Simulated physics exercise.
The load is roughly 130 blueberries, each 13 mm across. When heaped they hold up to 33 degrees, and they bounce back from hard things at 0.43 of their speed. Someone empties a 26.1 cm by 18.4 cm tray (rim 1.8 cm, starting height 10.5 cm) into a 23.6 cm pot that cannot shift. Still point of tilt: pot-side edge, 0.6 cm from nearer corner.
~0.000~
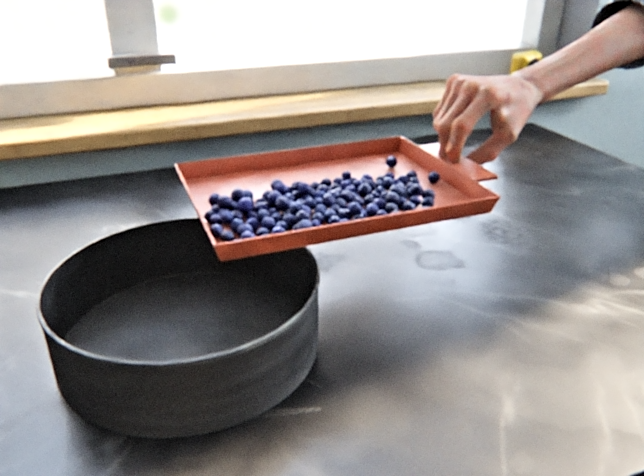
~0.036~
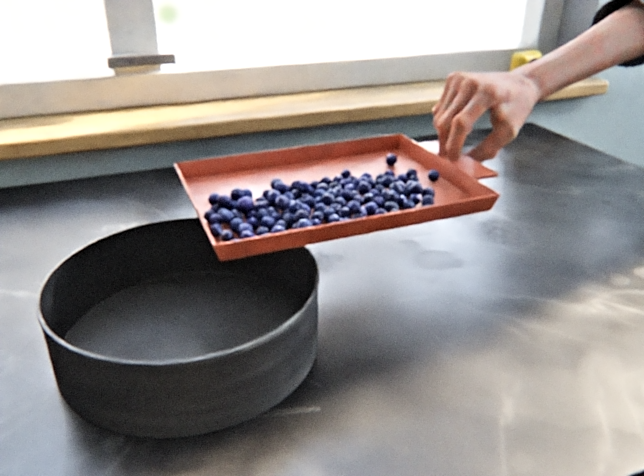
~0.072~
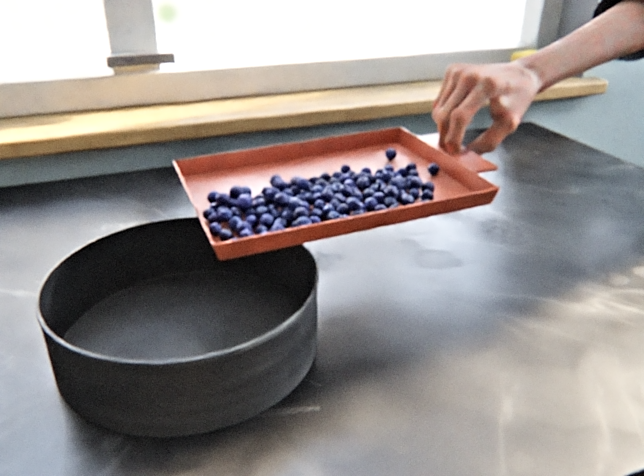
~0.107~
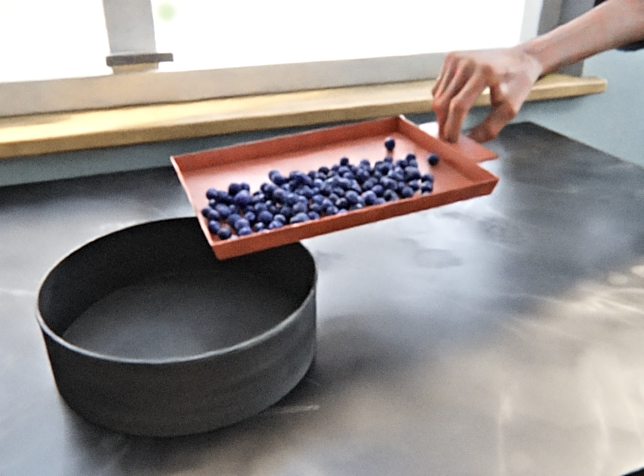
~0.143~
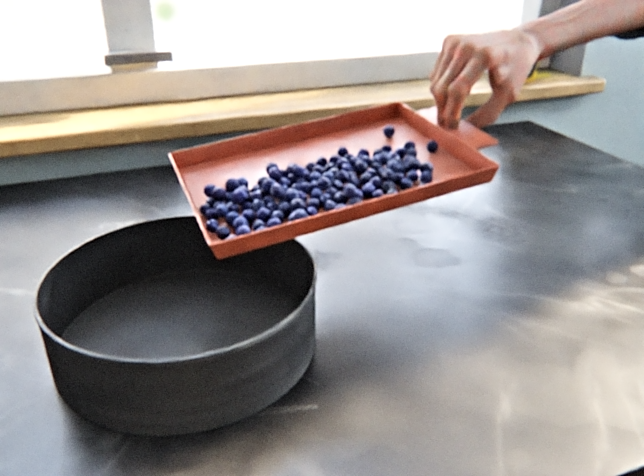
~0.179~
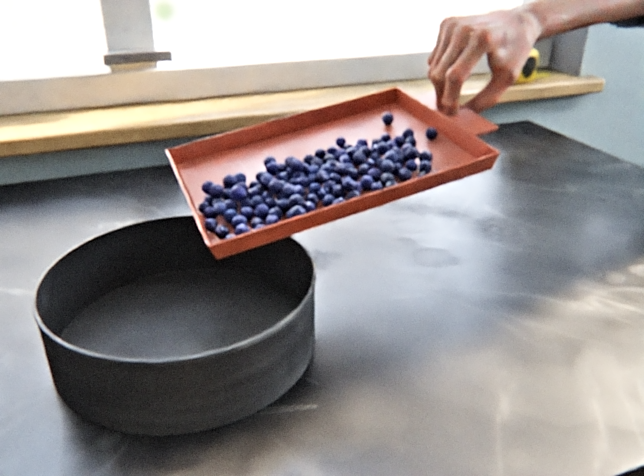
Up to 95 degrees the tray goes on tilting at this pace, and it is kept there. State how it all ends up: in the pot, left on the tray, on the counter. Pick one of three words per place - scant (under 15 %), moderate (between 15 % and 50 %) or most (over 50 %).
My call is pot: Most, tray: Scant, counter: Scant.
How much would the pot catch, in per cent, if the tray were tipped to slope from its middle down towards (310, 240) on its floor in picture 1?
That would be close to 65 per cent.
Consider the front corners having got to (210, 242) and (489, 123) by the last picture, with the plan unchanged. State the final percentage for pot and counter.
Pot 95 % / counter 5 %.
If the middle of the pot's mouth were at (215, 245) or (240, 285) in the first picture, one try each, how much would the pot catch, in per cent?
Roughly 55 per cent, then 95 per cent.
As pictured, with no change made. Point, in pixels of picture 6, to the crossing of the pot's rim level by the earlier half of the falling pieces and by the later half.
First near (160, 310), then at (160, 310).
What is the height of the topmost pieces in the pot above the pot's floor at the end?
Around 3.0 cm above the floor.
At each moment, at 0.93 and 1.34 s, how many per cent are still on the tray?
Sequence: 90; 5.
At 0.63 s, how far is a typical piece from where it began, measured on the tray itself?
I'd say close to 2 centimetres.
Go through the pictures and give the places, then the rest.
In the first frame, tray tilt 0 degrees, front corners at (220, 241) and (493, 195); middle of the pieces at (318, 205); pot at (184, 275).
In the second frame, tray tilt 0 degrees, front corners at (219, 241) and (493, 193); middle of the pieces at (318, 203).
In the third frame, tray tilt 2 degrees, front corners at (218, 241) and (493, 187); middle of the pieces at (317, 200).
In the fourth frame, tray tilt 4 degrees, front corners at (216, 240) and (492, 177), lowest corner left front; middle of the pieces at (316, 194).
In the fifth frame, tray tilt 7 degrees, front corners at (215, 241) and (492, 164), lowest corner left front; middle of the pieces at (314, 188).
In the sixth frame, tray tilt 11 degrees, front corners at (213, 241) and (492, 152), lowest corner left front; middle of the pieces at (312, 181); pot at (180, 273). Its pace works out near 90 degrees a second.
After 0.63 s, tilt 51 degrees; the tray holds 100 %, the pot 0 %.
Then, at 0.93 s, tilt 78 degrees; the tray holds 90 %, the pot 5 %.
Then, at 1.34 s, tilt 95 degrees; the tray holds 5 %, the pot 95 %.
In the end, at 2.0 s, pot 100 %, tray 0 %, counter 0 %.
